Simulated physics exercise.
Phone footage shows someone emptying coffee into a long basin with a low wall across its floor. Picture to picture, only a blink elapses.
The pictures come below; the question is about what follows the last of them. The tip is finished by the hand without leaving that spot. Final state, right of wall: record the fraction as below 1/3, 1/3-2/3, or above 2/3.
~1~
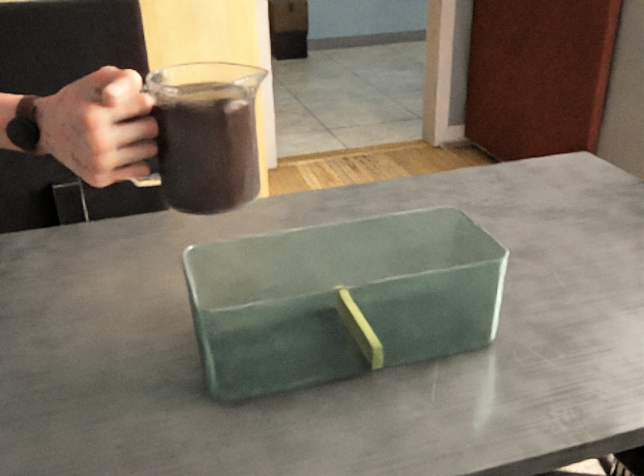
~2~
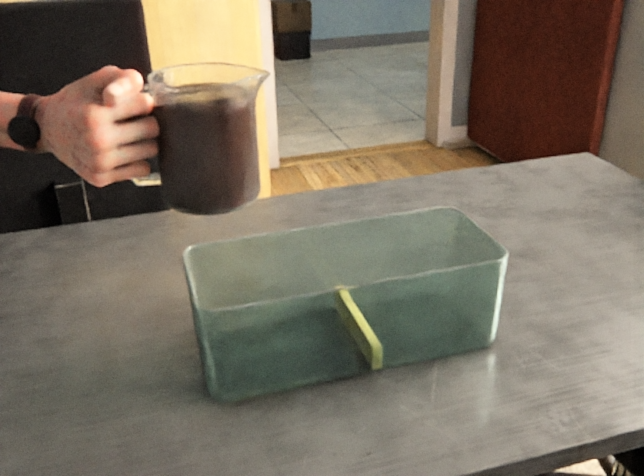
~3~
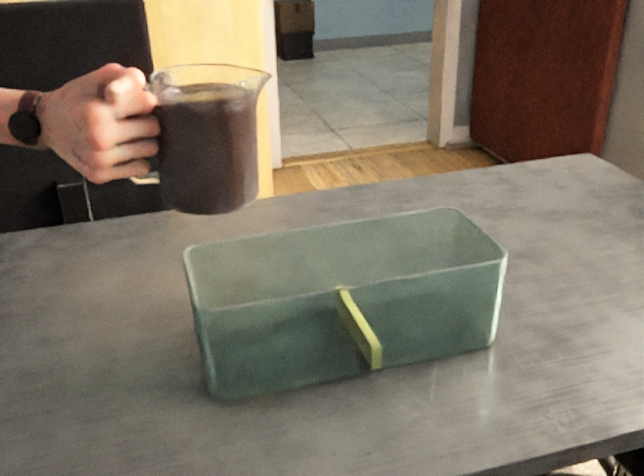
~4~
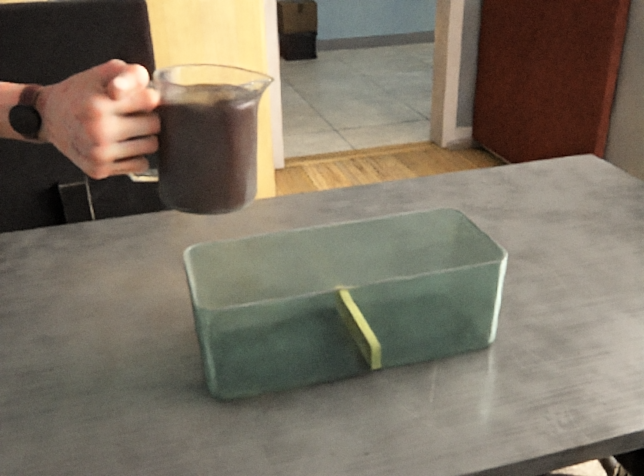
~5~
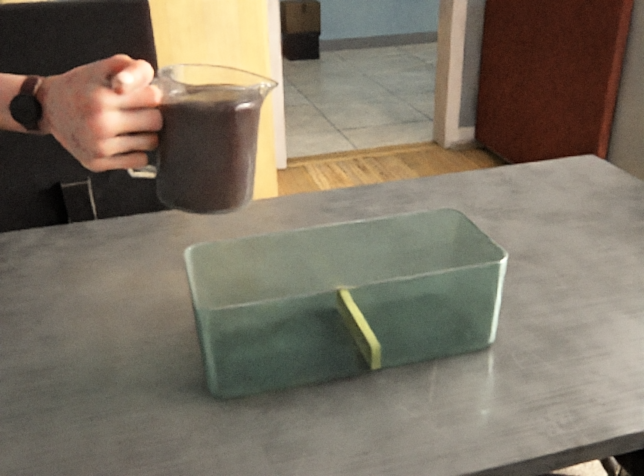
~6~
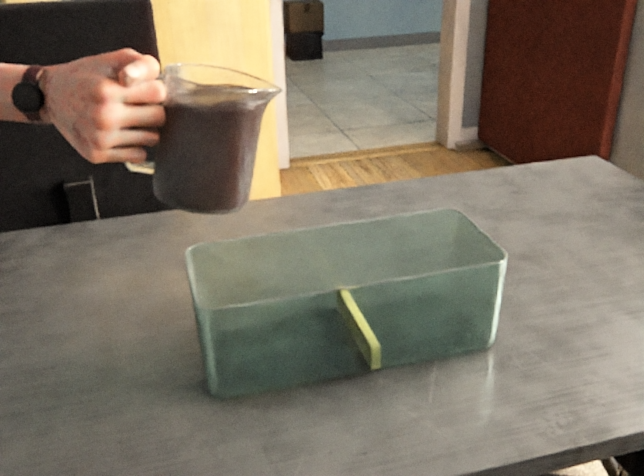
Recorded: 1/3-2/3.
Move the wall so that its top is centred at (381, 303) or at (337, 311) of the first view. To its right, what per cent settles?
About 5 % and 70 %.
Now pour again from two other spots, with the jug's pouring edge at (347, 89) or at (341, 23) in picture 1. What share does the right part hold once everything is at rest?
90 % and 80 %.
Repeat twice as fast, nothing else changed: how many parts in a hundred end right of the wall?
Around 25 in a hundred.
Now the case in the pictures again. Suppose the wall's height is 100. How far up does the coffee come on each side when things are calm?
About 50 on the left and about 50 on the right.
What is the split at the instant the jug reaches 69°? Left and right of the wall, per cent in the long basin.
Reading: Left some 0 %, right some 5 %.
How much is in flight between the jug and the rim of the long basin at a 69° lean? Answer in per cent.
15 per cent.
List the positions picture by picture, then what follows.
It leans 0°; its right rim is at (269, 70); the coffee meets the walls at (152, 98) and (251, 88); the long basin's rim runs from (189, 279) to (481, 230); the wall's top is at (357, 315), in the first picture.
It leans 1°; its right rim is at (270, 71); the coffee meets the walls at (153, 98) and (252, 89), in the second picture.
It leans 2°; its right rim is at (271, 73); the coffee meets the walls at (155, 99) and (253, 90), in the third picture.
It leans 5°; its right rim is at (274, 77); the coffee meets the walls at (157, 100) and (255, 90), in the fourth picture.
It leans 8°; its right rim is at (278, 82); the coffee meets the walls at (161, 99) and (261, 90), in the fifth picture.
It leans 13°; its right rim is at (282, 88); the coffee meets the walls at (163, 105) and (269, 91), in the sixth picture.
A moment on, the jug is tipped part way and 79 per cent is still to pour, 1 is left of the wall and 6 right of it.
Next, the jug is tipped right over and 20 per cent is still to pour, 24 is left of the wall and 39 right of it.
Then the jug is tipped right over and 0 per cent is still to pour, 53 is left of the wall and 44 right of it.
Later the jug is tipped right over and 0 per cent is still to pour, 54 is left of the wall and 44 right of it.
Finally, 54 per cent lies left of the wall, 44 right of it and 2 outside.
